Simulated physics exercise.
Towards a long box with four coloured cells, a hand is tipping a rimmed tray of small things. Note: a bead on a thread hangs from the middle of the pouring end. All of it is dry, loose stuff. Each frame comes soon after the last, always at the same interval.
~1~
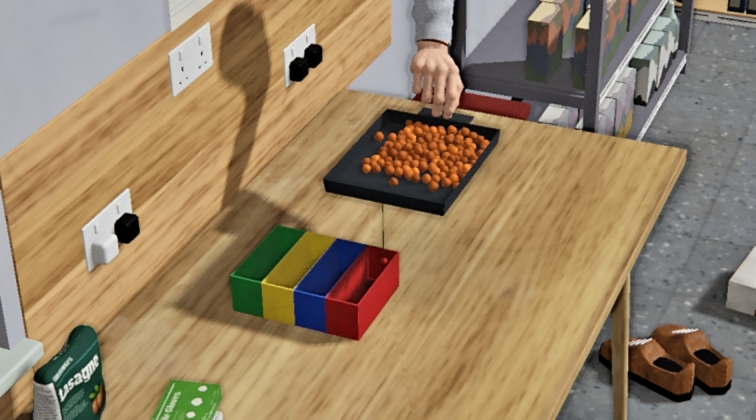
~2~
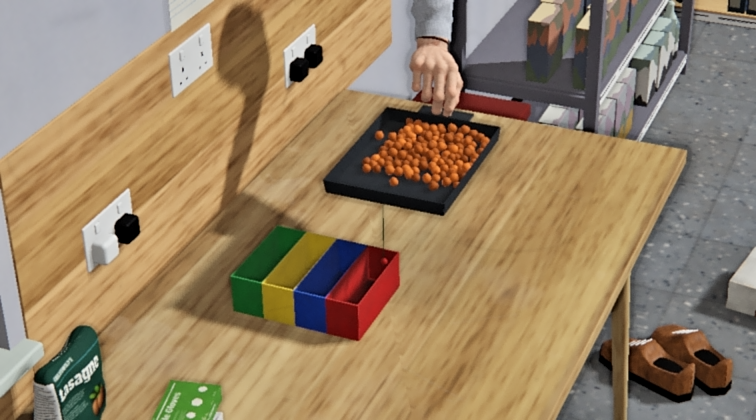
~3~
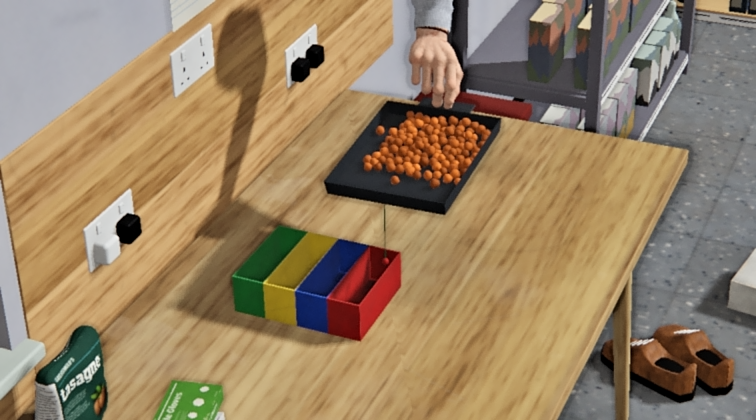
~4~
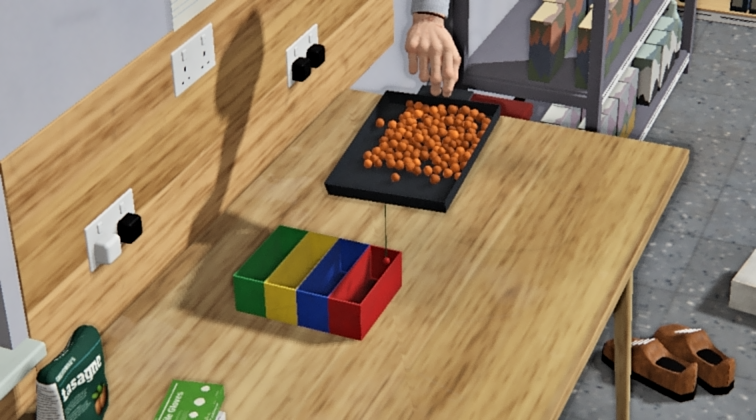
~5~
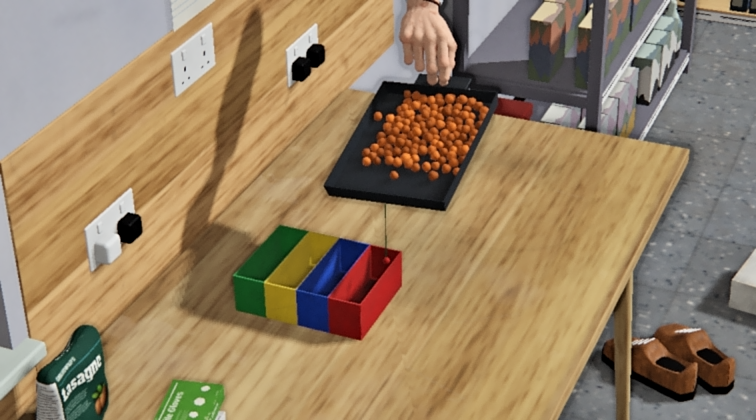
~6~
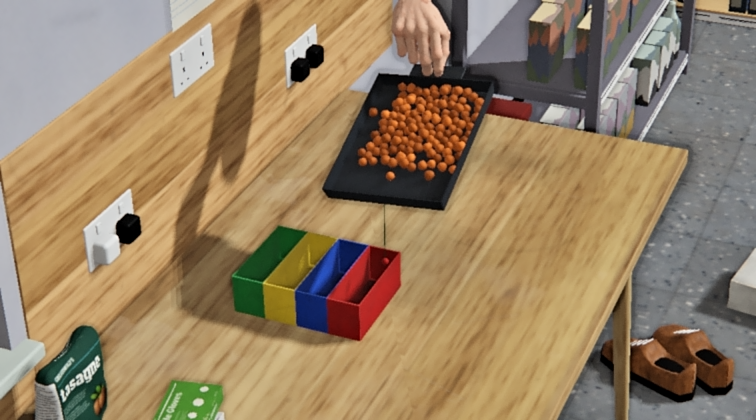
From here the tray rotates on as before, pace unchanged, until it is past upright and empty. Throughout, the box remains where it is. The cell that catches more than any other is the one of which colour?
It is the blue one.
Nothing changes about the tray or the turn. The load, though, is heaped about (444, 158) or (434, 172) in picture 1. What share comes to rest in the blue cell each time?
Roughly 30 per cent, then roughly 30 per cent.
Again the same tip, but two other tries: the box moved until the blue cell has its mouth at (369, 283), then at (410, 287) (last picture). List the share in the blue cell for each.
Close to 20 in a hundred, then close to 10 in a hundred.
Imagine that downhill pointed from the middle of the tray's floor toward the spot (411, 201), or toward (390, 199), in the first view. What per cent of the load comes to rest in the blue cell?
Lab note: Try one about 0 %, try two about 10 %.
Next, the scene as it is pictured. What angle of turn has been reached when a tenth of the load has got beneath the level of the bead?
Near 95 degrees.
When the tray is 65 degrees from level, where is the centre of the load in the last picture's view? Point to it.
Centre estimate: (373, 165).
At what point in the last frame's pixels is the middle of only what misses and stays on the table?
It's centred at about (359, 368).
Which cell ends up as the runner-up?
The runner-up is that red cell.
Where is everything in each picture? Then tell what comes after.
The first picture shows corners of the pouring end (325, 178) and (443, 202), level; middle of the load (424, 153), coated peanuts; bead on its thread (384, 261); green cell (247, 293); yellow cell (278, 301); blue cell (310, 308); red cell (342, 316).
The second picture shows corners of the pouring end (325, 179) and (443, 203), level; middle of the load (425, 152).
The third picture shows corners of the pouring end (326, 181) and (444, 202), tipped barely, lowest at the left corner; middle of the load (426, 147).
The fourth picture shows corners of the pouring end (326, 183) and (444, 201), tipped a little, lowest at the left corner; middle of the load (425, 140).
The fifth picture shows corners of the pouring end (326, 185) and (443, 200), tipped clearly, lowest at the left corner; middle of the load (424, 132).
The sixth picture shows corners of the pouring end (324, 188) and (440, 200), tipped clearly, lowest at the left corner; middle of the load (420, 127), about a tenth on the move; green cell (249, 294); yellow cell (280, 301); blue cell (312, 309); red cell (344, 316).
Just after the last frame, tray tipped steeply; almost all on the tray; just a few in the yellow cell; just a few falling or outside the box.
A moment on, tray tipped past a quarter turn; the larger part on the tray; about a tenth in the blue cell; about a tenth in the yellow cell; just a few in the red cell; about a tenth falling or outside the box.
Further on, tray tipped past a quarter turn; roughly a third in the blue cell; roughly a quarter in the red cell; about a tenth in the yellow cell; roughly a quarter falling or outside the box.
When it is over, tray tipped past a quarter turn; roughly half in the blue cell; roughly a quarter in the red cell; about a tenth in the yellow cell; not one in the green cell; roughly a quarter outside the box.
